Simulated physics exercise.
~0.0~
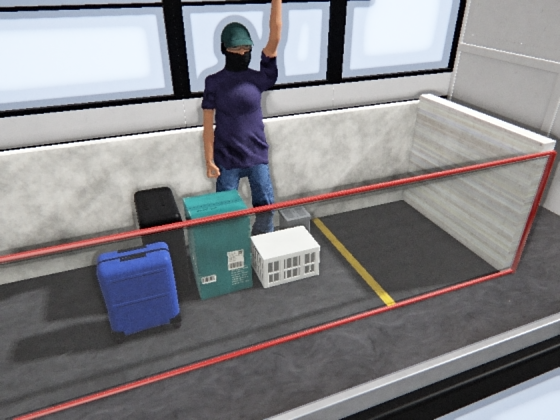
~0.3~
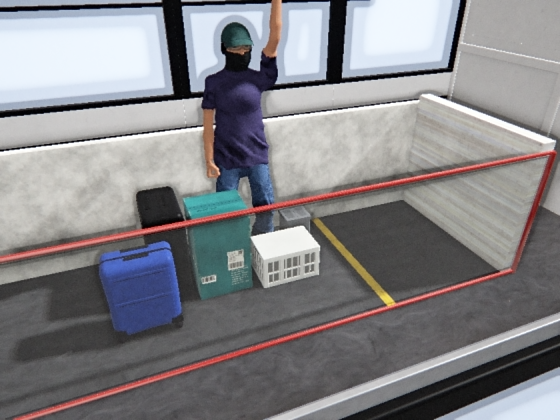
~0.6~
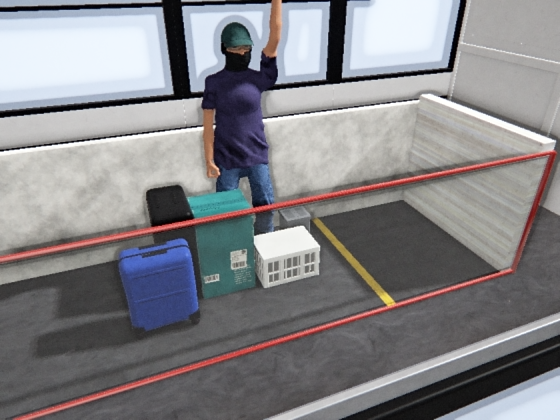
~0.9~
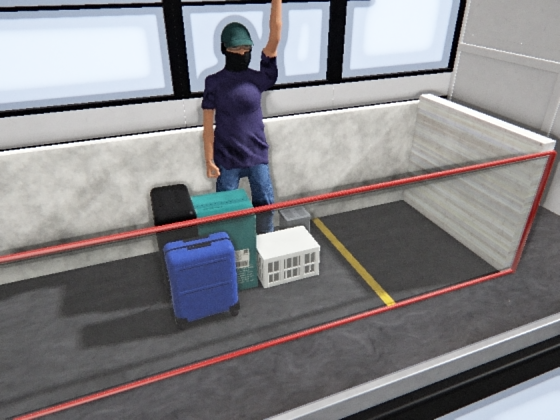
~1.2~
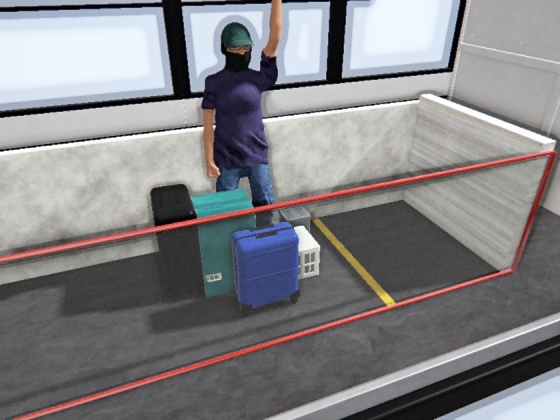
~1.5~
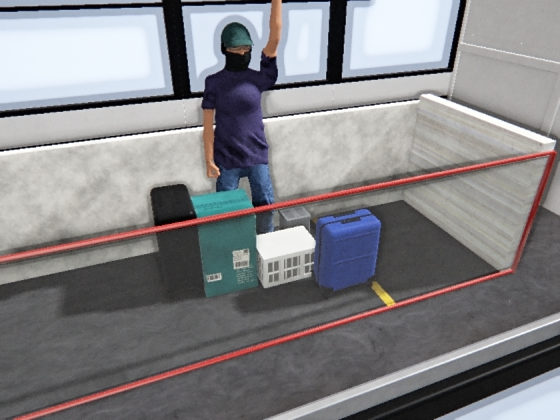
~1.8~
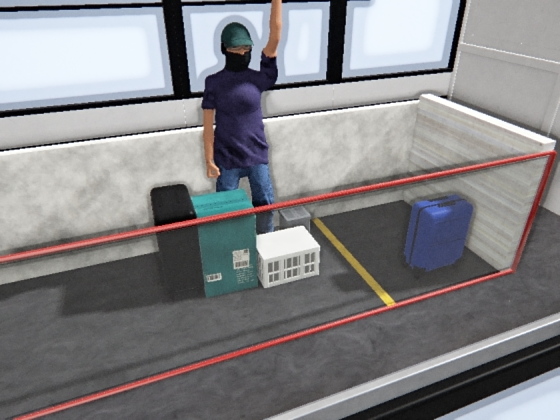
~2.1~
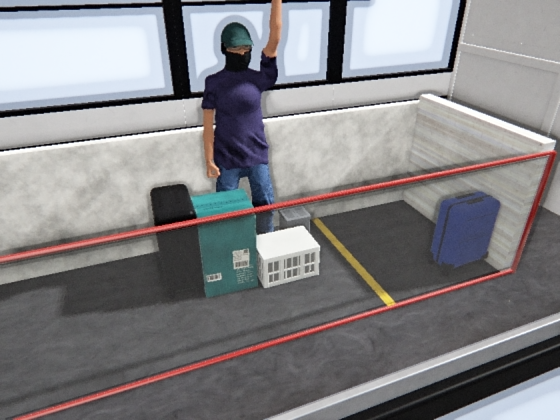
A blue wheeled suitcase slid right across the floor, passing in front of a teal bag and a white crate beside a standing traveller, then crossed the yellow line and ended upright near the right wall, while a black case behind shifted slightly right.
